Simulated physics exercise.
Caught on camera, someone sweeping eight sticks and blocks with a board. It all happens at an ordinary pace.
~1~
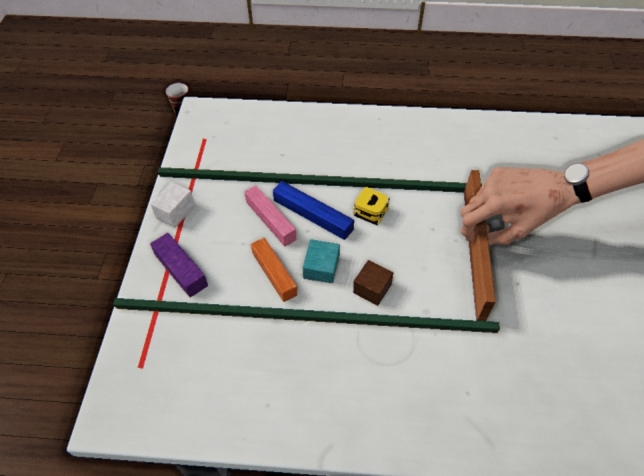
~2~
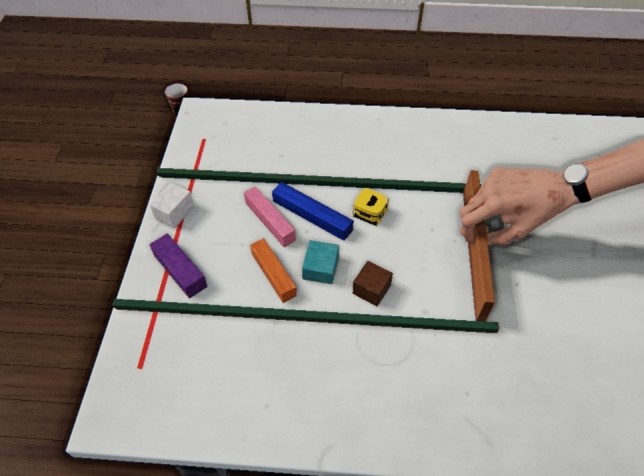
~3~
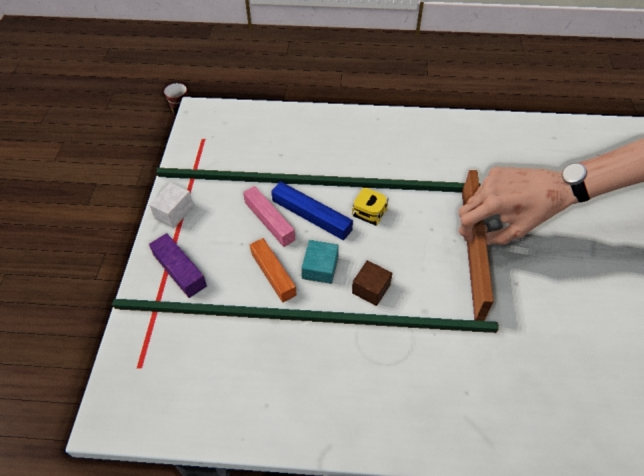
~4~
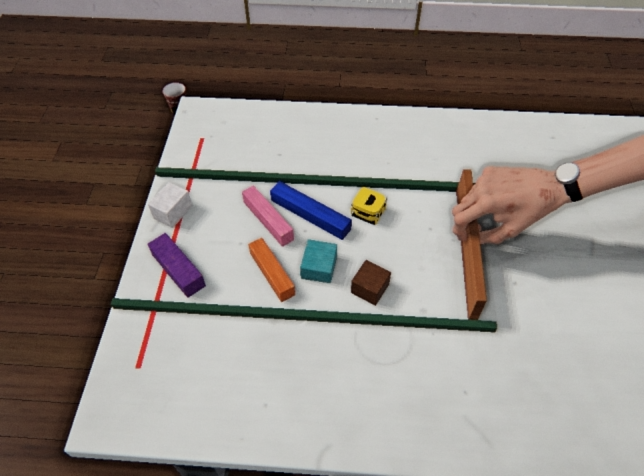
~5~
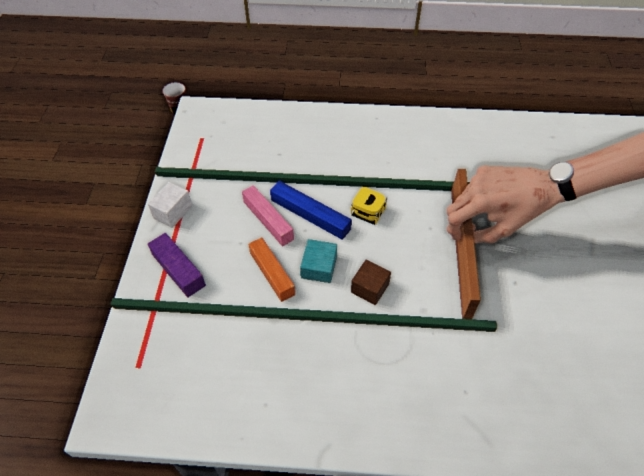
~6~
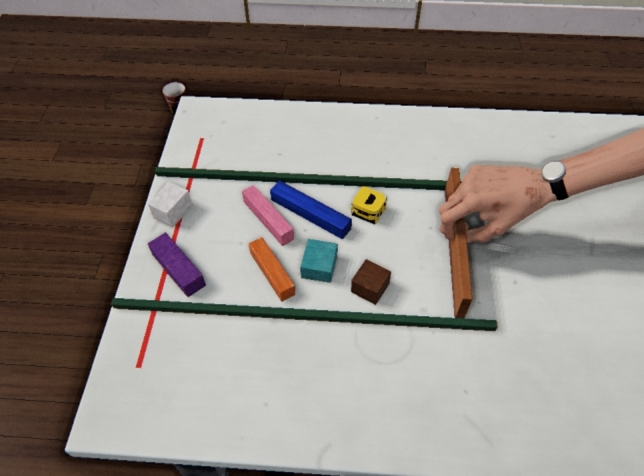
On a white tabletop above a dark wooden floor, seen from above at an angle, two green rods run lengthwise with a red line crossing near the left end. Between them lie white, purple, pink, blue, orange, teal, yellow and brown pieces. A watch-wearing hand at right holds a brown board upright, barely moving at first, then slides it slightly left, touching none of the pieces.
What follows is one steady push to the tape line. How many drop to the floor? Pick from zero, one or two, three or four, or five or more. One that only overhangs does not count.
The number that fall off is three or four.
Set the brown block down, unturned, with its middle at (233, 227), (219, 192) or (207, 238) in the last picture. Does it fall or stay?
In that order, it drops off; falls; tumbles off.
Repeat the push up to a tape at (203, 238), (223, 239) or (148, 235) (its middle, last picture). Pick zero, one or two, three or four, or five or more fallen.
The falls would be one to two; none; at least five.
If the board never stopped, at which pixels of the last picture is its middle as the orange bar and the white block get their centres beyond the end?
About (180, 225), and (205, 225) for the other.
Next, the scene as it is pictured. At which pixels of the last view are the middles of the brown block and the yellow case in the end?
The brown block stops around (145, 278); the yellow case around (173, 187).
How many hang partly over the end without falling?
It comes to 2.
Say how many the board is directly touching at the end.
In contact: 4.
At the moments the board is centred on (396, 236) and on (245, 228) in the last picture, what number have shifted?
First 0, then 8.
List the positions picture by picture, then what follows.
In the first picture, white block (173, 205); purple bar (179, 265); pink bar (270, 216); board (478, 242); tape (177, 236).
In the second picture, purple bar (178, 265); brown block (372, 283).
In the third picture, pink bar (269, 216); yellow case (370, 207).
In the fourth picture, white block (171, 205); blue stick (310, 210).
In the fifth picture, purple bar (176, 264); orange bar (271, 269).
In the sixth picture, white block (171, 205); purple bar (176, 264); pink bar (268, 215); board (457, 239); tape (175, 236).
Soon after, none off yet; white block at rest near (171, 205); purple bar at rest near (176, 264); pink bar at rest near (268, 215).
After that, none off yet; white block at rest near (171, 205); purple bar at rest near (176, 264); pink bar displaced a little near (245, 214).
And then, none off yet; white block displaced about its own width near (143, 212); purple bar displaced a little near (140, 266); pink bar displaced about its own width near (176, 211).
In the end, the number that fall off is three or four; gone, orange bar, pink bar, purple bar and white block.
